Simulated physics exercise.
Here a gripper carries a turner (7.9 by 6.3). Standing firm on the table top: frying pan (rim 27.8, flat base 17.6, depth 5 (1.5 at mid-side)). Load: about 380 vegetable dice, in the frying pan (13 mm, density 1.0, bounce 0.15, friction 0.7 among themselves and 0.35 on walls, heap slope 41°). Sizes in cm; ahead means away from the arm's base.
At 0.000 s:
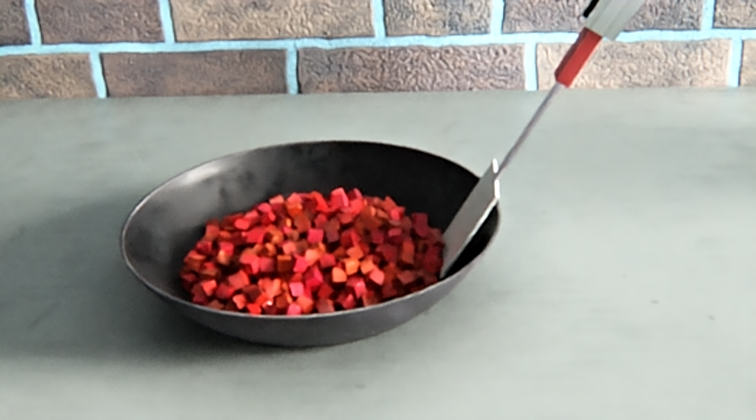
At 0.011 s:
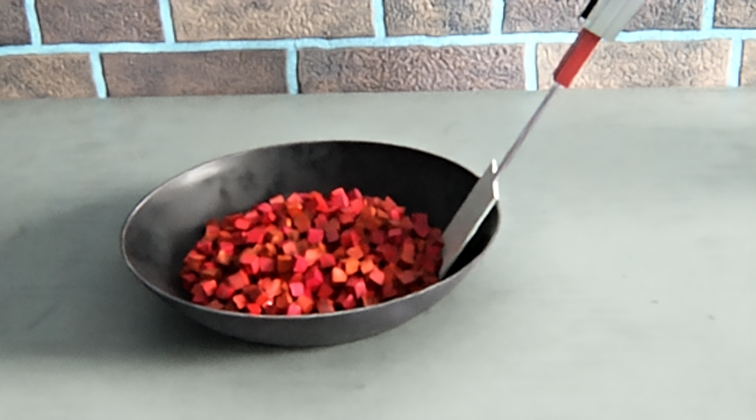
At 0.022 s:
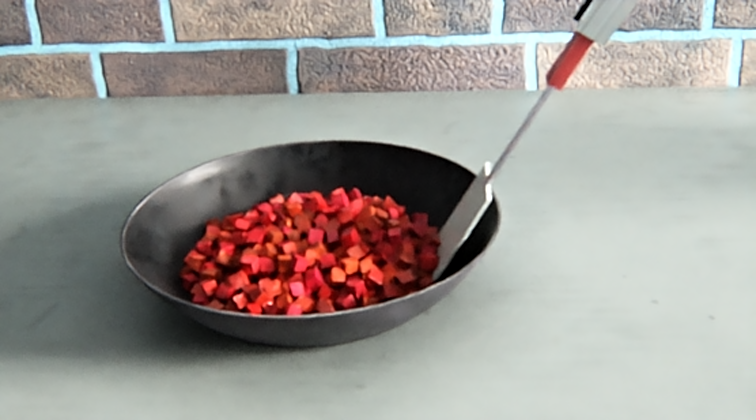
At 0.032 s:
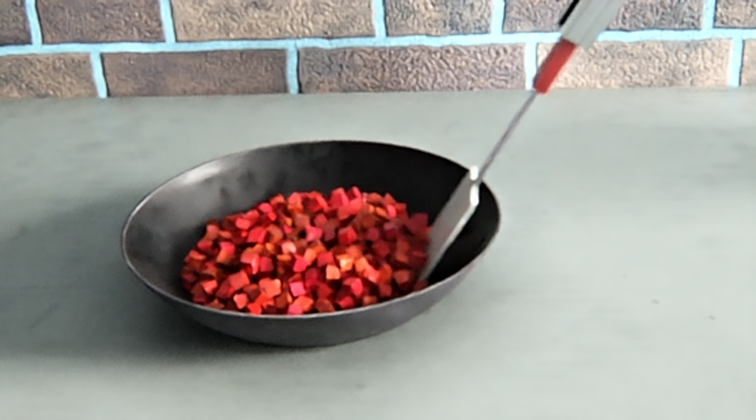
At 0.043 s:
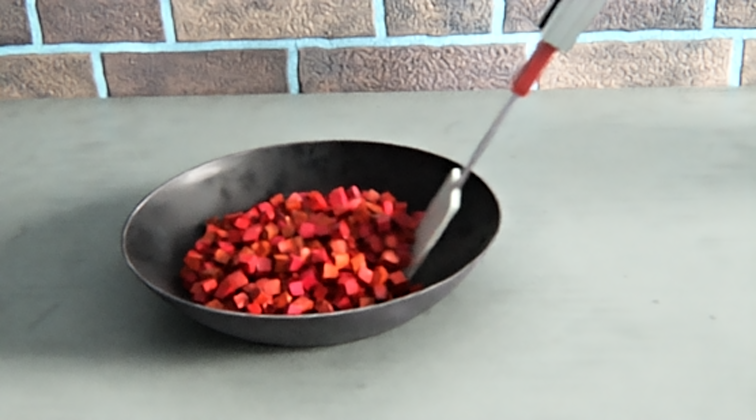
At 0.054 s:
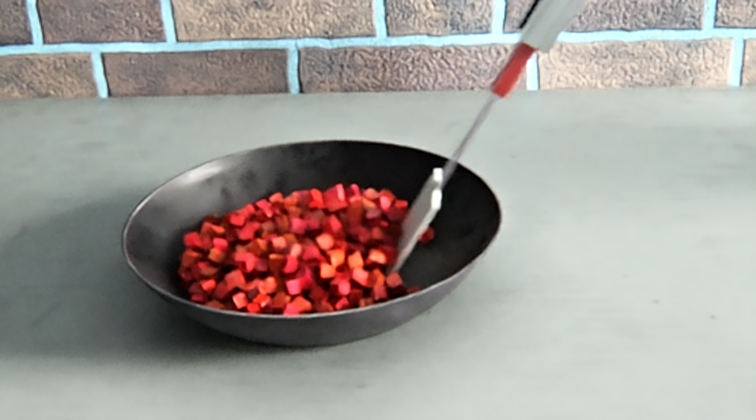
A turner with a silver blade and a red-and-white handle, held from beyond the upper right edge, slides slowly leftward through a dark frying pan, its slant unchanged. The pan sits still on a grey-green table top before a brown brick wall with pale blue joints, seen from slightly above by a steady camera. Red and orange vegetable dice shift left before the blade, baring the pan's right side.
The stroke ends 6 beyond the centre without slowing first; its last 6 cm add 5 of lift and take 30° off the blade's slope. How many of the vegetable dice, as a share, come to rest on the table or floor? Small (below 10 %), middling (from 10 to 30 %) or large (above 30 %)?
A middling share, from 10 to 30 %, ends on the table or floor.
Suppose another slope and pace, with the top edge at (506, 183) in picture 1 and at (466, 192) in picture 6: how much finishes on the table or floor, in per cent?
Some 10 per cent.
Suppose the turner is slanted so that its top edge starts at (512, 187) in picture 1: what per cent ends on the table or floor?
About 15 per cent.
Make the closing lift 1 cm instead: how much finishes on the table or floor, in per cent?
About 5 per cent.
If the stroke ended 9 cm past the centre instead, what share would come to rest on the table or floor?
It would be near 30 per cent.
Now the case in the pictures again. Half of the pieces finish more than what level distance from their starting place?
Roughly 3 cm.
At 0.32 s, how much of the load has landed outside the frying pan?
About 10 per cent.
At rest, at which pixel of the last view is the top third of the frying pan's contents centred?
Near (209, 240).
After 0.08 s, sloping 59°, highest piece 6 above the table; 378 in the frying pan.
After 0.11 s, sloping 50°, highest piece 7 above the table; 378 in the frying pan.
After 0.32 s, sloping 29°, highest piece 16 above the table; 324 in the frying pan, 36 on the table or floor, 18 on the blade or in flight.
After 1.37 s, sloping 29°, highest piece 6 above the table; 324 in the frying pan, 54 on the table or floor.
In the end, 324 in the frying pan, 54 on the table or floor. That is 14 % on the table or floor.
